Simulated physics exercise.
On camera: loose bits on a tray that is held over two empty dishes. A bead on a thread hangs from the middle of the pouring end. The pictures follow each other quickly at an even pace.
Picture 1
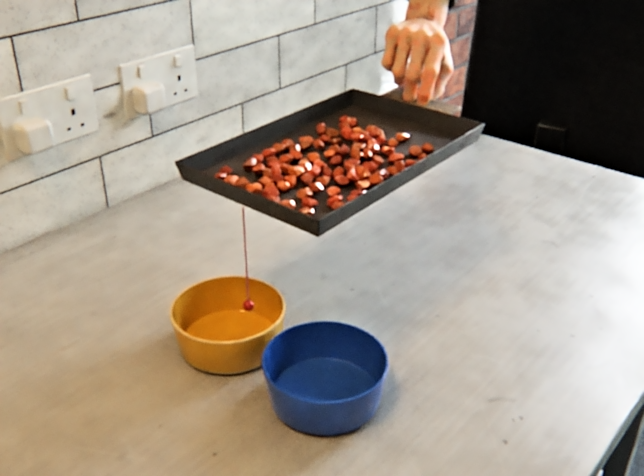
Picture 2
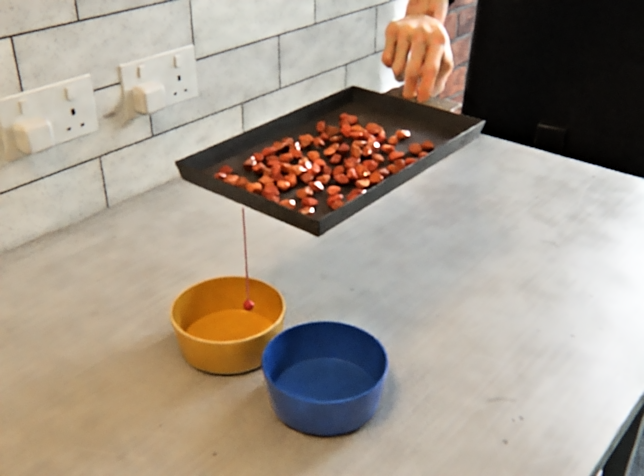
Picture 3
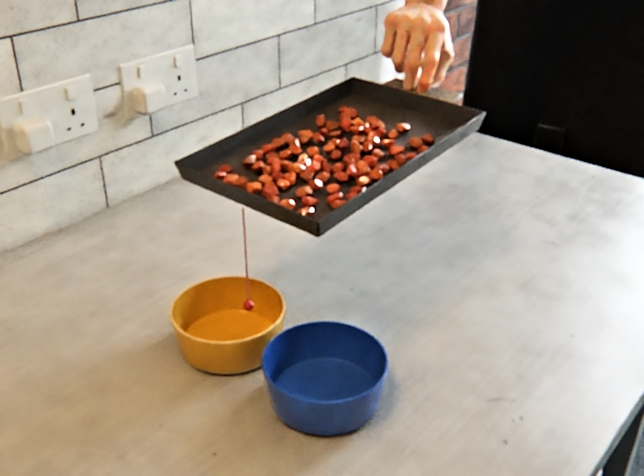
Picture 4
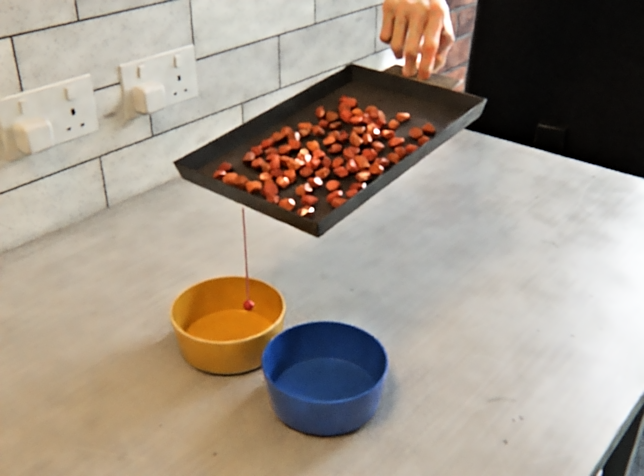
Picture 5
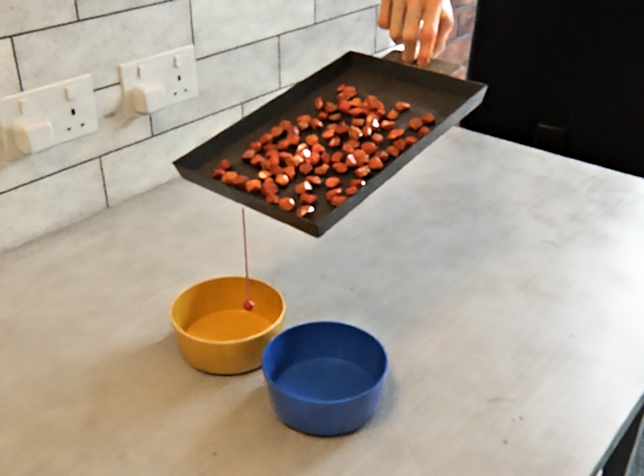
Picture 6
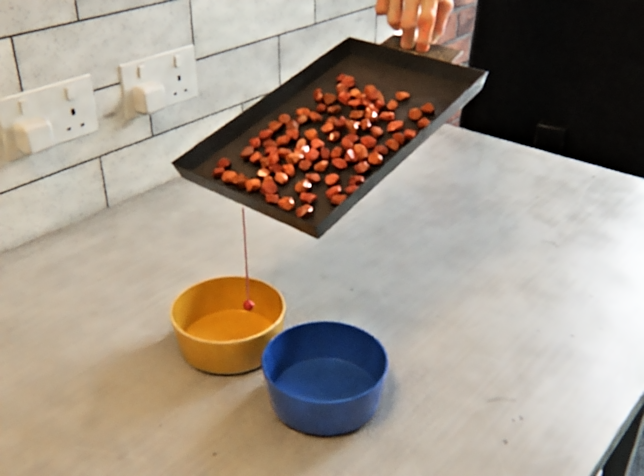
A hand grips the far edge of a dark tray above a grey worktop, seen from slightly above, with pale wall tiles and white sockets behind. Reddish-brown bits lie on the tray, over an empty yellow dish at left and a blue one at right, a red bead hanging on a thread. The hand gradually raises the far end, tilting the tray slightly.
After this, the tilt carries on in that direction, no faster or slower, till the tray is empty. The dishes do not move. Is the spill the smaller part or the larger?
In the dishes lies less than half of it.
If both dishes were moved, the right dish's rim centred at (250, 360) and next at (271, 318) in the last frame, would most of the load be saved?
First the larger part, then less than half.
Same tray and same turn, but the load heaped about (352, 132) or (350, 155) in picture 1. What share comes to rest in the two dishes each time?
The first gives 30 %, the second 40 %.
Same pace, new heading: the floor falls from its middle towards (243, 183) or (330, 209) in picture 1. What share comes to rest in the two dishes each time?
First some 50, then 90 per cent.
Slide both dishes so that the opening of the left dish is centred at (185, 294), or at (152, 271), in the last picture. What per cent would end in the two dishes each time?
About 50 and 20 per cent.
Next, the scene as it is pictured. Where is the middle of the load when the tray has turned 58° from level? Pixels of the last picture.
At about (271, 174).
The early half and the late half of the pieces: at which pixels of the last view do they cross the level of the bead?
Early half (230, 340), late half (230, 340).
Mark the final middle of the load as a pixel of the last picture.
Close to (228, 408).
Soon, tray tipped steeply; nearly all on the tray; a stray few in the air.
A while on, tray tipped right over; about a third on the tray; a small part in the right dish; a stray few in the left dish; about a quarter outside both; about a third in the air.
Towards the end, tray tipped past a quarter turn; a small part in the right dish; a small part in the left dish; most outside both.
Finally, tray tipped past a quarter turn; a small part in the right dish; a small part in the left dish; most outside both.
